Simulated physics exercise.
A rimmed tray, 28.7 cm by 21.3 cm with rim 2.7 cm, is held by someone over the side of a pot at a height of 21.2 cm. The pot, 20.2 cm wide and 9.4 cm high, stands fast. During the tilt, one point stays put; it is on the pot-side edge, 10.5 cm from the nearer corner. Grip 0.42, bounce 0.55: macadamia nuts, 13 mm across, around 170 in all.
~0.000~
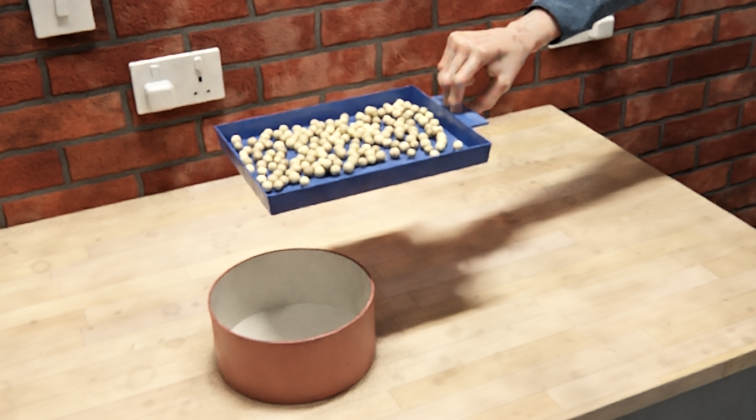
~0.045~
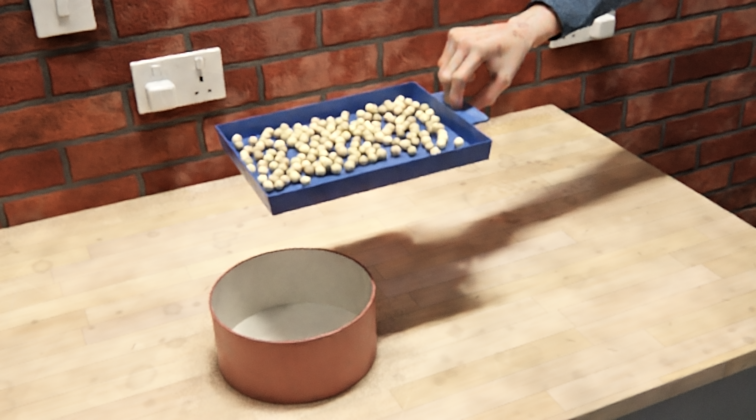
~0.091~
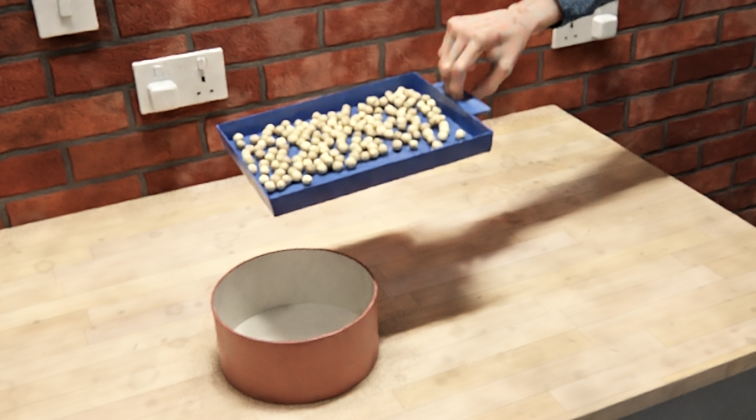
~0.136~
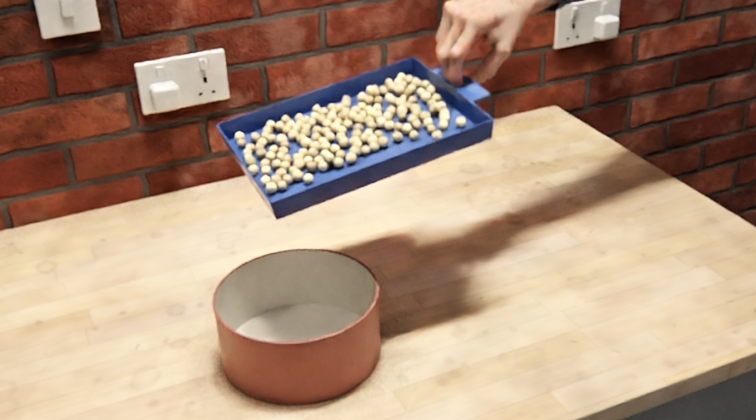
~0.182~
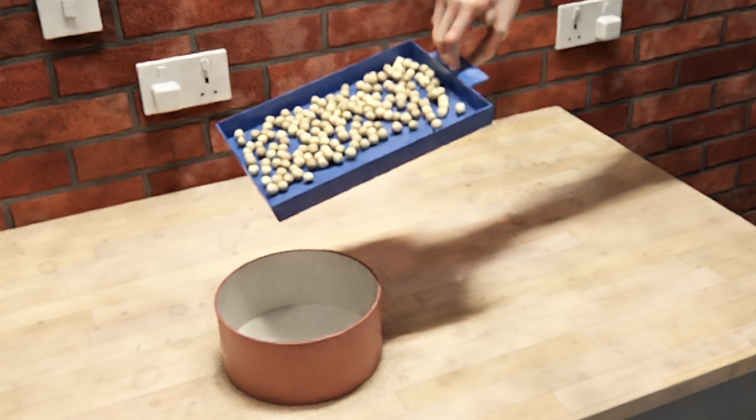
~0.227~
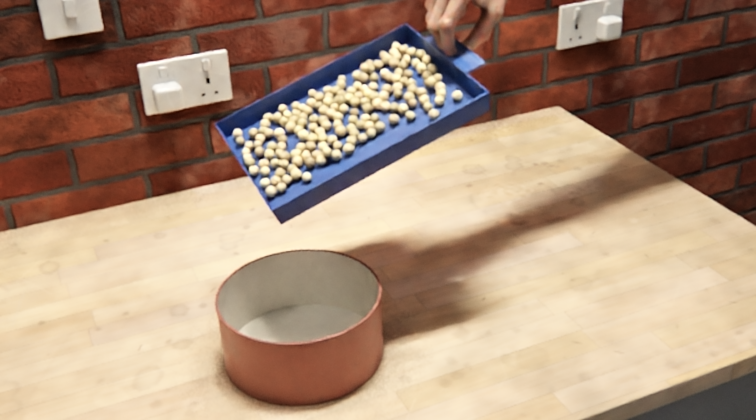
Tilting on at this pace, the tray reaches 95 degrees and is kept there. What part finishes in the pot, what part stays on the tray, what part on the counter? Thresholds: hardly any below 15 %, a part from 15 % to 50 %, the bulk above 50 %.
Prediction - pot: The bulk; tray: Hardly any; counter: A part.
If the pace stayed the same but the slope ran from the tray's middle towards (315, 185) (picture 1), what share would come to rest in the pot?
Estimate: Some 100 per cent.
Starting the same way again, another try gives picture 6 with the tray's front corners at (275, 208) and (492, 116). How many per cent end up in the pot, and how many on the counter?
Final per cent - pot 90, counter 10.
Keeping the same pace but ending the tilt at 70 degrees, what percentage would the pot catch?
That would be around 15 percent.
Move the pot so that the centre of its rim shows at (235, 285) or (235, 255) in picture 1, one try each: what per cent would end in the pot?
Try one: ~ 90 %; try two: ~ 35 %.
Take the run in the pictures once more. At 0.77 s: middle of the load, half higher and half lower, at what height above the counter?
I'd say near 26 cm.
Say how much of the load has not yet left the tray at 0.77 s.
Roughly 90 per cent.
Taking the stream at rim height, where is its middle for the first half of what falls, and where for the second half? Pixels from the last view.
I'd mark about (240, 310) for the first half, then (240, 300) for the second.
After 0.55 s, tilt 56 degrees; the tray holds 100 %, the pot 0 %.
Then, at 0.77 s, tilt 81 degrees; the tray holds 90 %, the pot 0 %.
After 1.10 s, tilt 95 degrees; the tray holds 20 %, the pot 35 %.
At rest (2.6 s), pot 65 %, tray 0 %, counter 35 %.
